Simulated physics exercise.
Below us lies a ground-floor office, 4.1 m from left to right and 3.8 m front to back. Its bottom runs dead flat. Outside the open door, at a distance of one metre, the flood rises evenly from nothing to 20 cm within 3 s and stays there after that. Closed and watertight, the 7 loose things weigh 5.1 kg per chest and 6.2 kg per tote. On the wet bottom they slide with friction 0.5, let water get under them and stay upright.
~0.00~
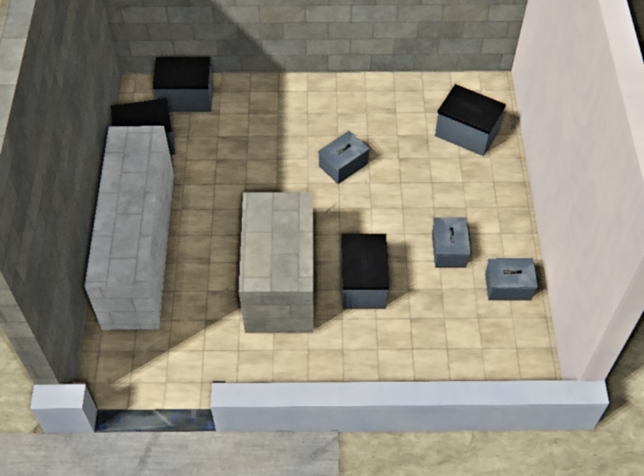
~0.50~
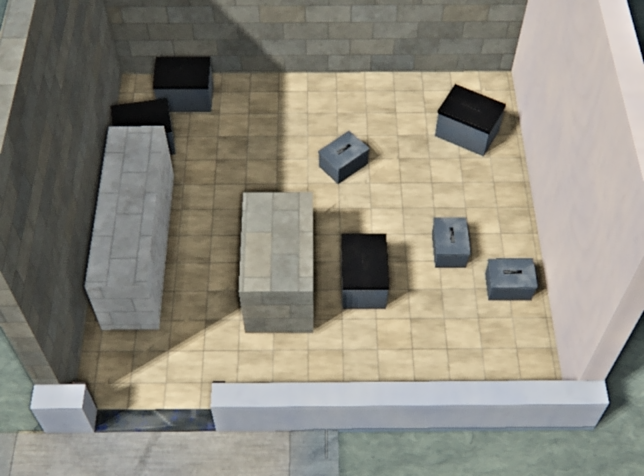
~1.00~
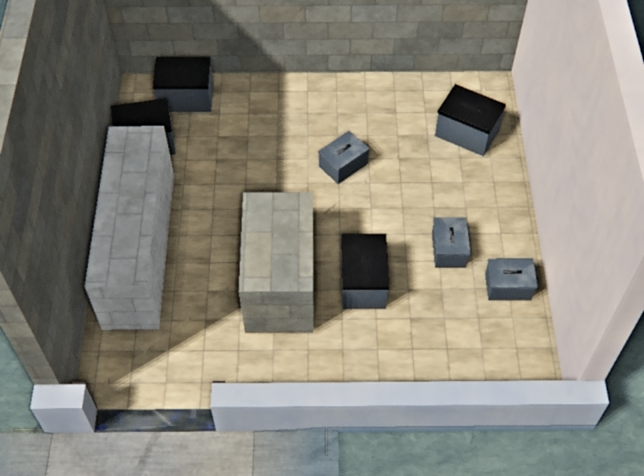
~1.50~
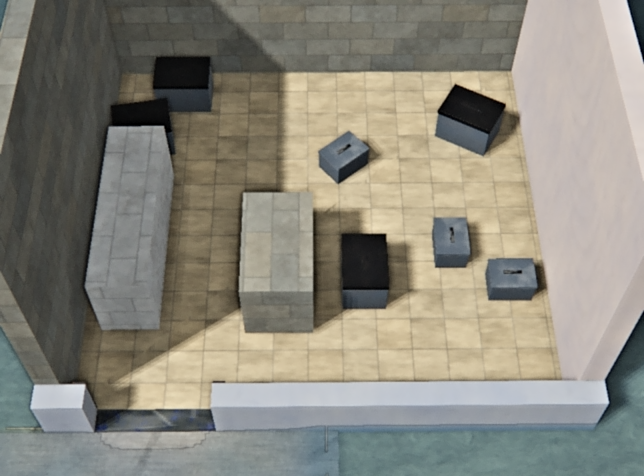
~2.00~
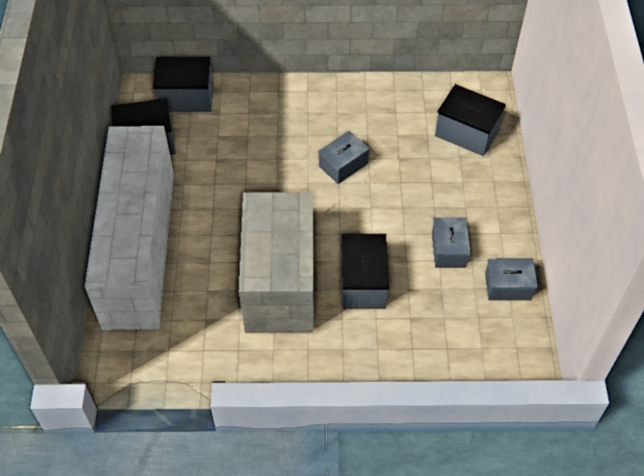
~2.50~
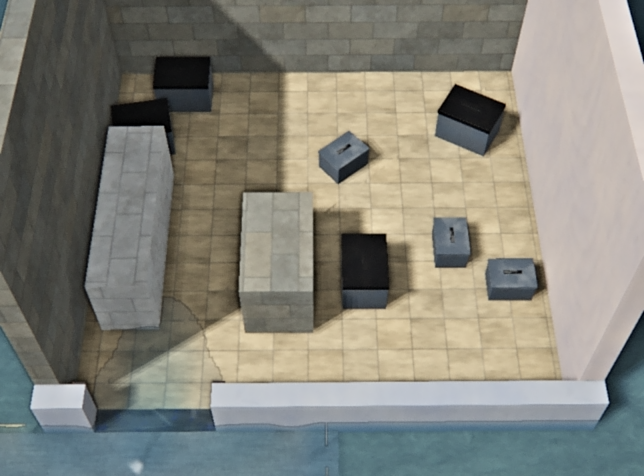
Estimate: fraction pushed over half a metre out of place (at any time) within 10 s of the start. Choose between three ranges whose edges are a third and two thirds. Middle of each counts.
The range is the lowest, under a third.
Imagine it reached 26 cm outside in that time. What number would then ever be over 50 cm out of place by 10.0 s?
That would give 3.
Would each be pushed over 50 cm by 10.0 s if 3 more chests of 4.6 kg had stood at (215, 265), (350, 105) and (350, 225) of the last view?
Note: Item 1 above threshold; item 2 above threshold; item 3 below threshold.
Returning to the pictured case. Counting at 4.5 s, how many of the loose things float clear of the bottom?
At that time the total is 0.
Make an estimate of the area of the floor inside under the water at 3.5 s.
Some 2.5 m2 of it.
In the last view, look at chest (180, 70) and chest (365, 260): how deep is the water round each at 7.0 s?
About 11 and 0 cm.
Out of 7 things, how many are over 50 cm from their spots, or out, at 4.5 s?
Count then: 0.
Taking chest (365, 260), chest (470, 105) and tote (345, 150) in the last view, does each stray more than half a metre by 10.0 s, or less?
Taking them in that order, the first is within the limit, the second beyond the limit and the third within the limit.
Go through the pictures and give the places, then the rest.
The first picture shows a chest at (182, 71), on the bottom; a chest at (472, 107) rests on the ground; water covers 0.0 m2; 0 of 7 have shifted.
The second picture shows a chest at (182, 71) rests on the ground; a chest at (472, 107), on the bottom; water covers 0.0 m2; 0 of 7 have shifted.
The third picture shows a chest at (182, 71) rests on the ground; a chest at (472, 107), on the bottom; 0.0 m2 under water; 0 of 7 have shifted.
The fourth picture shows a chest at (182, 71) rests on the ground; a chest at (472, 107) rests on the ground; water covers 0.0 m2; 0 of 7 have shifted.
The fifth picture shows a chest at (182, 71) rests on the ground; a chest at (472, 107), on the bottom; 0.1 m2 under water; 0 of 7 have shifted.
The sixth picture shows a chest at (182, 71) rests on the ground; a chest at (472, 107), on the bottom; 0.7 m2 under water; 0 of 7 have shifted.
After 3.5 s 0 of 7 are over 50 cm from their spots; 0 afloat.
After 4.5 s 0 of 7 are over 50 cm from their spots; 0 afloat.
After 7.0 s 0 of 7 are over 50 cm from their spots; 2 afloat.
After 10.0 s 1 of 7 are over 50 cm from their spots, and 1 have been at some point; 4 afloat.
